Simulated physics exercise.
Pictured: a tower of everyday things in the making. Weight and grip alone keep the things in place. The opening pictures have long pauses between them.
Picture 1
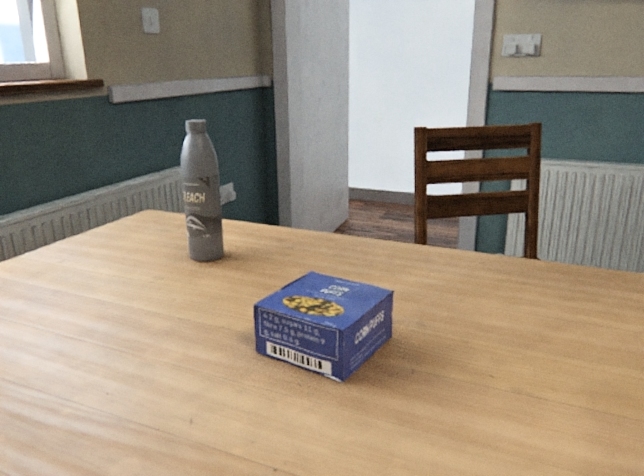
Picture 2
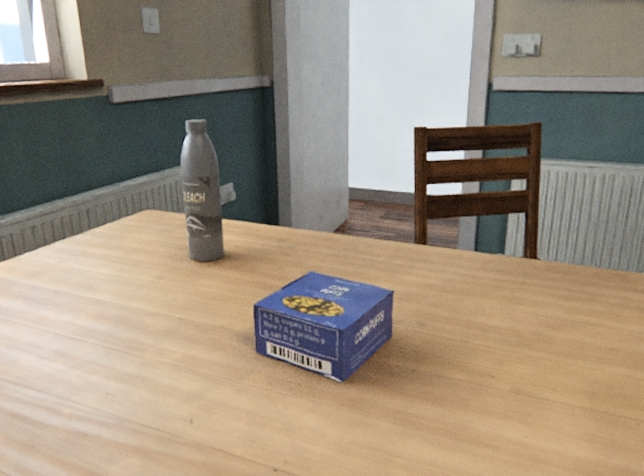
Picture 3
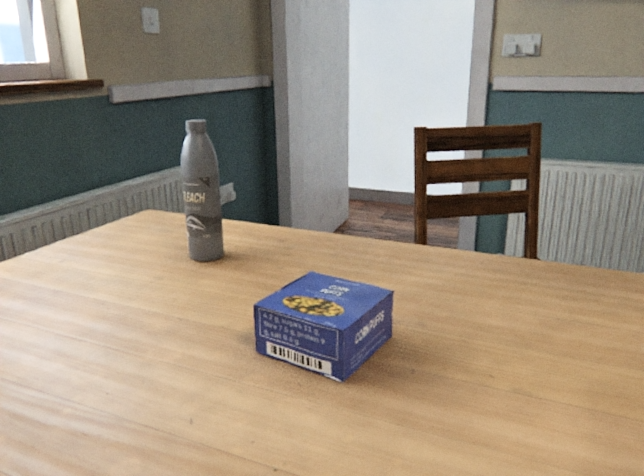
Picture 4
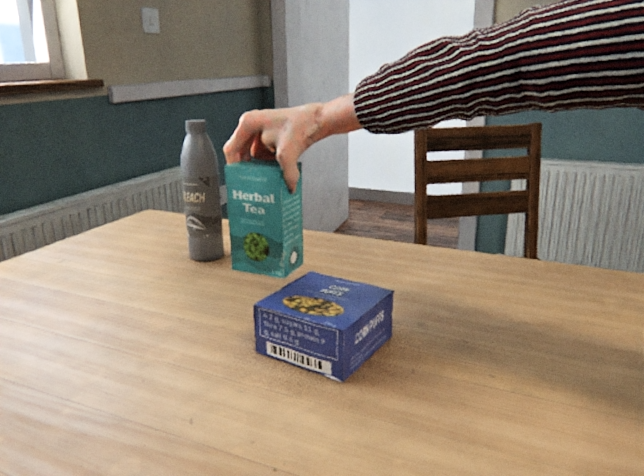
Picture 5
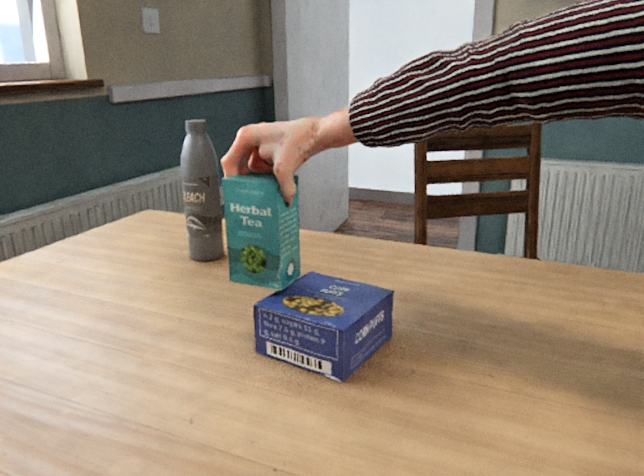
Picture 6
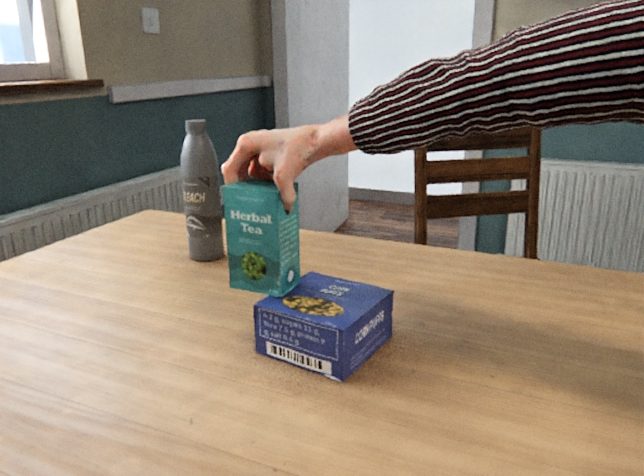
An arm in a dark striped sleeve reaches in from the right over a light wooden table, seen from a fixed view slightly above it, in a room with green and beige walls. A blue box sits near the middle, a grey bottle stands behind it to the left, and a wooden chair is beyond. The hand lowers a turquoise tea carton just behind the box.
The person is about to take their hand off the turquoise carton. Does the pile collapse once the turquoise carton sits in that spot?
I expect the stack will not stand.
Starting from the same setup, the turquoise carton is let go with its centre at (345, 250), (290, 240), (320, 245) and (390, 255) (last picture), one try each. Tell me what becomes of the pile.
Stays standing; stays standing; stays standing; collapses.
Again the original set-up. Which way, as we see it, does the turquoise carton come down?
It goes leftward.
Then, 0.30 s later than the last frame, turquoise carton now fallen.
Then, 0.40 s later than the last frame, things are still on the move.
When it is over, fallen, turquoise carton; the other 2 as before. End places, in pixels of the last picture, turquoise carton near (217, 291). The pile gives way.
